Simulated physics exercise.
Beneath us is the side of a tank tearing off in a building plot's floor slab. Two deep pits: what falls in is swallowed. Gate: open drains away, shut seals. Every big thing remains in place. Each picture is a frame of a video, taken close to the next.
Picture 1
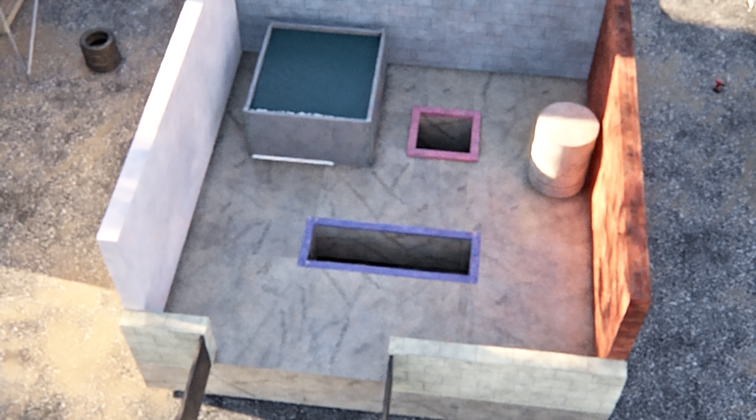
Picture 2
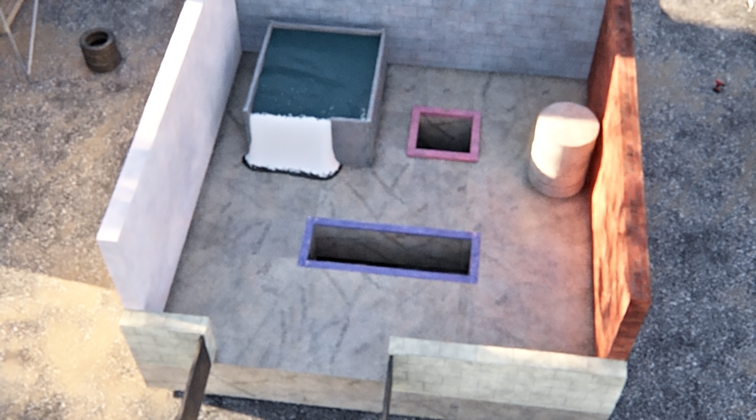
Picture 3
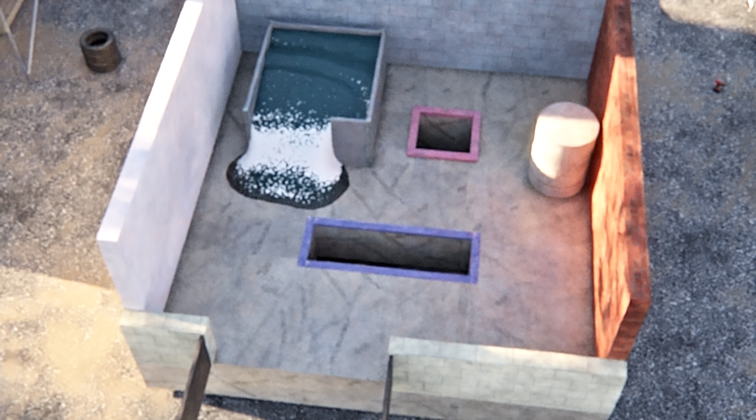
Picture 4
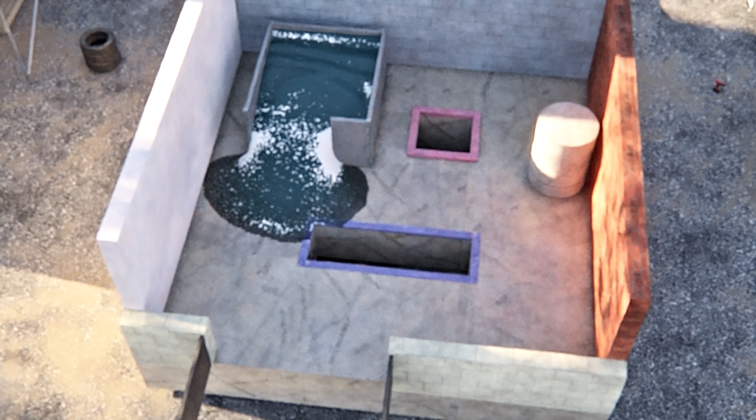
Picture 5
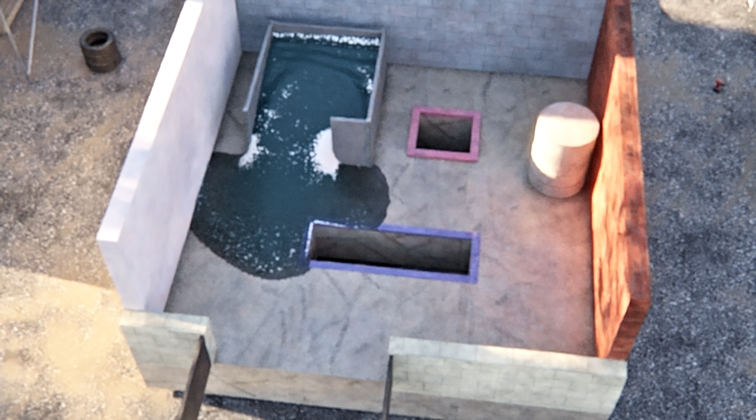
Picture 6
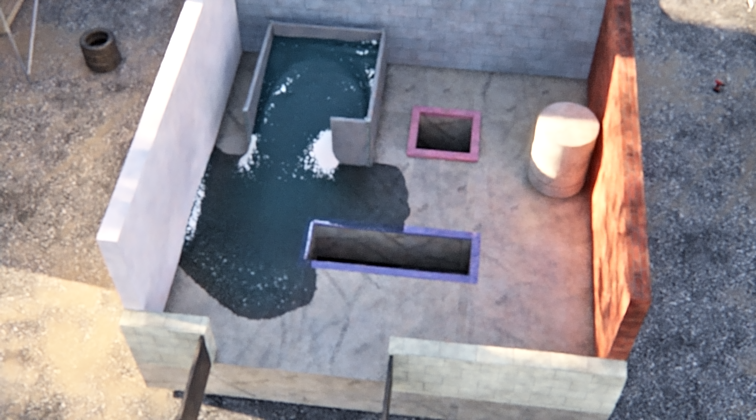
Dark water bursting through the front of a grey tank, foaming and spreading across a walled concrete floor around a blue-edged pit.
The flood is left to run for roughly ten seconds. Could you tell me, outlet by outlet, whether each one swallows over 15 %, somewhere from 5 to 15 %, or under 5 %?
One by one: The gate accounts for a substantial part - beyond fifteen per cent; the pink pit accounts for a negligible part - below five per cent; the blue pit accounts for a substantial part - beyond fifteen per cent.
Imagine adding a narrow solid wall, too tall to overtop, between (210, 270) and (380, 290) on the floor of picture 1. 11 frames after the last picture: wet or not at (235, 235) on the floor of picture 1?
The spot in question would be waterlogged.
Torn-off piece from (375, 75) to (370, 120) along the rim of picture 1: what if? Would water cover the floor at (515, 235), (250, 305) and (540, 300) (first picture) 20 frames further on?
Well, the first is hit by the spill, the next missed by the spill, the last hit by the spill.
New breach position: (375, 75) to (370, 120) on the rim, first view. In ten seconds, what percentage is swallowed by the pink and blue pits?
Lab note - share by pit: Pink 40 %, blue 15 %.
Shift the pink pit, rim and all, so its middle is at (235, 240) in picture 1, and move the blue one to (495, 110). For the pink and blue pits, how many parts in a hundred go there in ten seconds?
Split: Pink 40 %, blue 0 %.
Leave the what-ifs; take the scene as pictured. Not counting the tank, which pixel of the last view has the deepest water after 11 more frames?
I'd put it around (169, 341).
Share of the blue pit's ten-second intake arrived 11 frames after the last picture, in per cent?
That comes out to 50 per cent by my count.
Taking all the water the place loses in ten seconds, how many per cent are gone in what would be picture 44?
Close to 80 per cent.
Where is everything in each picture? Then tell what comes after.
The first frame shows still water in the tank at (318, 73).
In the second frame, water pours out at (293, 144) and has run to (246, 157).
In the third frame, water pours out at (293, 145) and has run to (324, 202).
In the fourth frame, the front is at (291, 238), out from the gap at (293, 146).
In the fifth frame, water pours out at (293, 147) and has run to (275, 275).
In the sixth frame, the front is at (240, 309), out from the gap at (293, 146).
A moment on, water covers 30 % of the floor; the gate 3 %, the pink pit 0 %, the blue pit 6 %.
Next, water covers 30 % of the floor; the gate 11 %, the pink pit 0 %, the blue pit 10 %.
Then, water covers 40 % of the floor; the gate 24 %, the pink pit 0 %, the blue pit 14 %.
Later, water covers 55 % of the floor; the gate 39 %, the pink pit 0 %, the blue pit 18 %.
In the end, water covers 75 % of the floor; the gate 49 %, the pink pit 0 %, the blue pit 21 %.
